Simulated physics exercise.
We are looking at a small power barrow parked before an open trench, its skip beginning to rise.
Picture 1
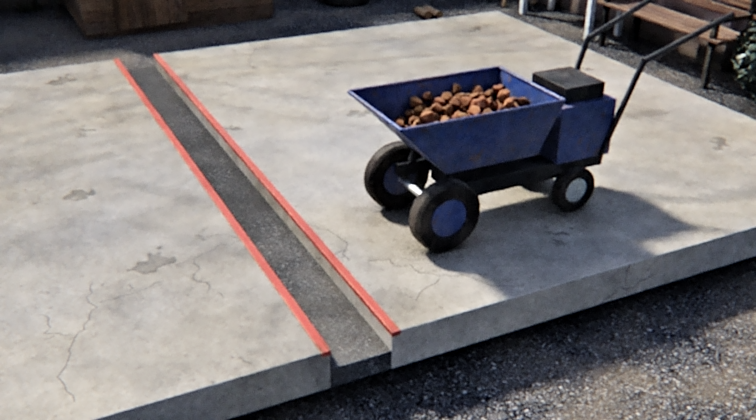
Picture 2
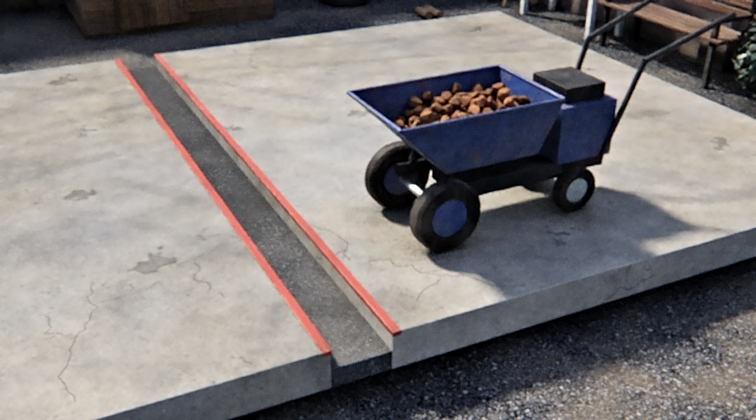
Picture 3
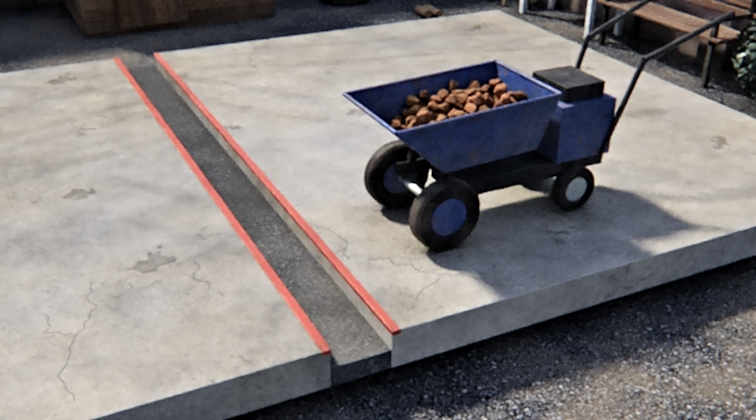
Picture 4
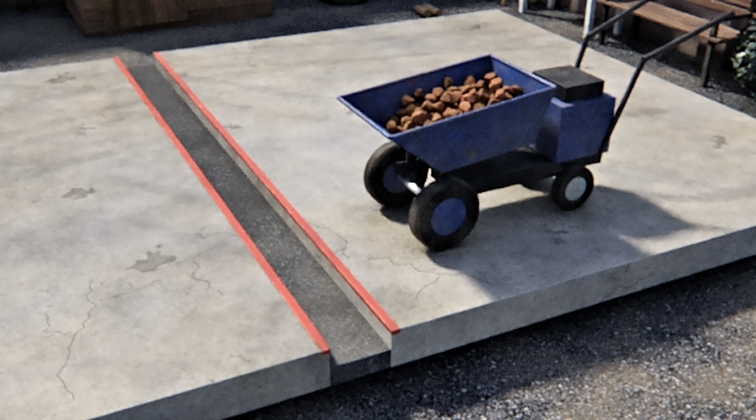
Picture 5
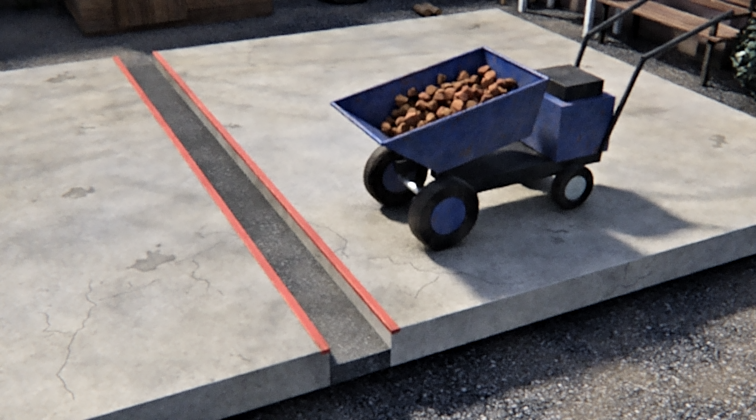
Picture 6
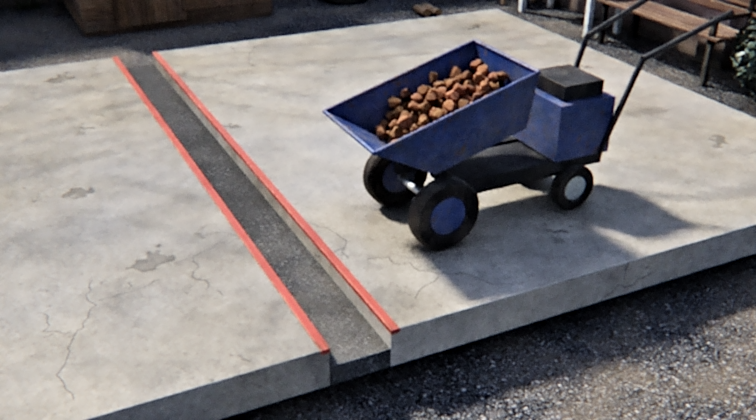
Blue skip of a parked power barrow tilting slowly up toward the left, its brown clods heaped inside, beside a red-edged trench.
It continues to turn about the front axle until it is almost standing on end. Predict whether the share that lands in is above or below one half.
Bigger portion.
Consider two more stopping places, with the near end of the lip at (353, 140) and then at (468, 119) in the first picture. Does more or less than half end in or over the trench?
One: Not half. Two: Not half.
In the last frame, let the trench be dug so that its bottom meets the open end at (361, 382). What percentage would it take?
The share comes to around 90 percent.
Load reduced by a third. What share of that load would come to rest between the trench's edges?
Near 70 per cent, give or take.
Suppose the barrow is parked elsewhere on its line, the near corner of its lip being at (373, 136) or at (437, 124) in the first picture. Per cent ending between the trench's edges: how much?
It works out to 30 per cent in the first case and 50 per cent in the second.
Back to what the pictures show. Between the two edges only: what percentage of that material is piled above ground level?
Estimate: Near 35 in a hundred.
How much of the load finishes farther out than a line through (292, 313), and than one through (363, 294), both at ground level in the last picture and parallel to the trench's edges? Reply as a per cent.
About 10 and 80 %.
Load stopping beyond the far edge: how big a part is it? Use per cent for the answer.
It comes to close to 10 %.
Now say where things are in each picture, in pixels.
Lip of the skip at (402, 131), level; top of the load at (474, 111), clay clods; first edge of the trench at (365, 295); far edge at (299, 313), the trench over half as wide as the skip, and shallow for its width, in the first picture.
Lip of the skip at (401, 132), level; top of the load at (483, 102), in the second picture.
Lip of the skip at (397, 134), tipped barely; top of the load at (480, 99), in the third picture.
Lip of the skip at (390, 138), tipped a little; top of the load at (467, 105), in the fourth picture.
Lip of the skip at (383, 144), tipped a little; top of the load at (476, 93), in the fifth picture.
Lip of the skip at (375, 153), tipped clearly; top of the load at (480, 90); first edge of the trench at (364, 293); far edge at (298, 311), in the sixth picture.
Soon, skip tipped steeply; all in the skip.
A while on, skip tipped steeply; most in the skip; about a quarter in or heaped over the trench; a stray few beyond it; a stray few falling.
Towards the end, skip tipped right over; about a quarter in the skip; about two thirds in or heaped over the trench; a small part beyond it.
Finally, skip tipped right over; about a quarter in the skip; about two thirds in or heaped over the trench; a small part beyond it.
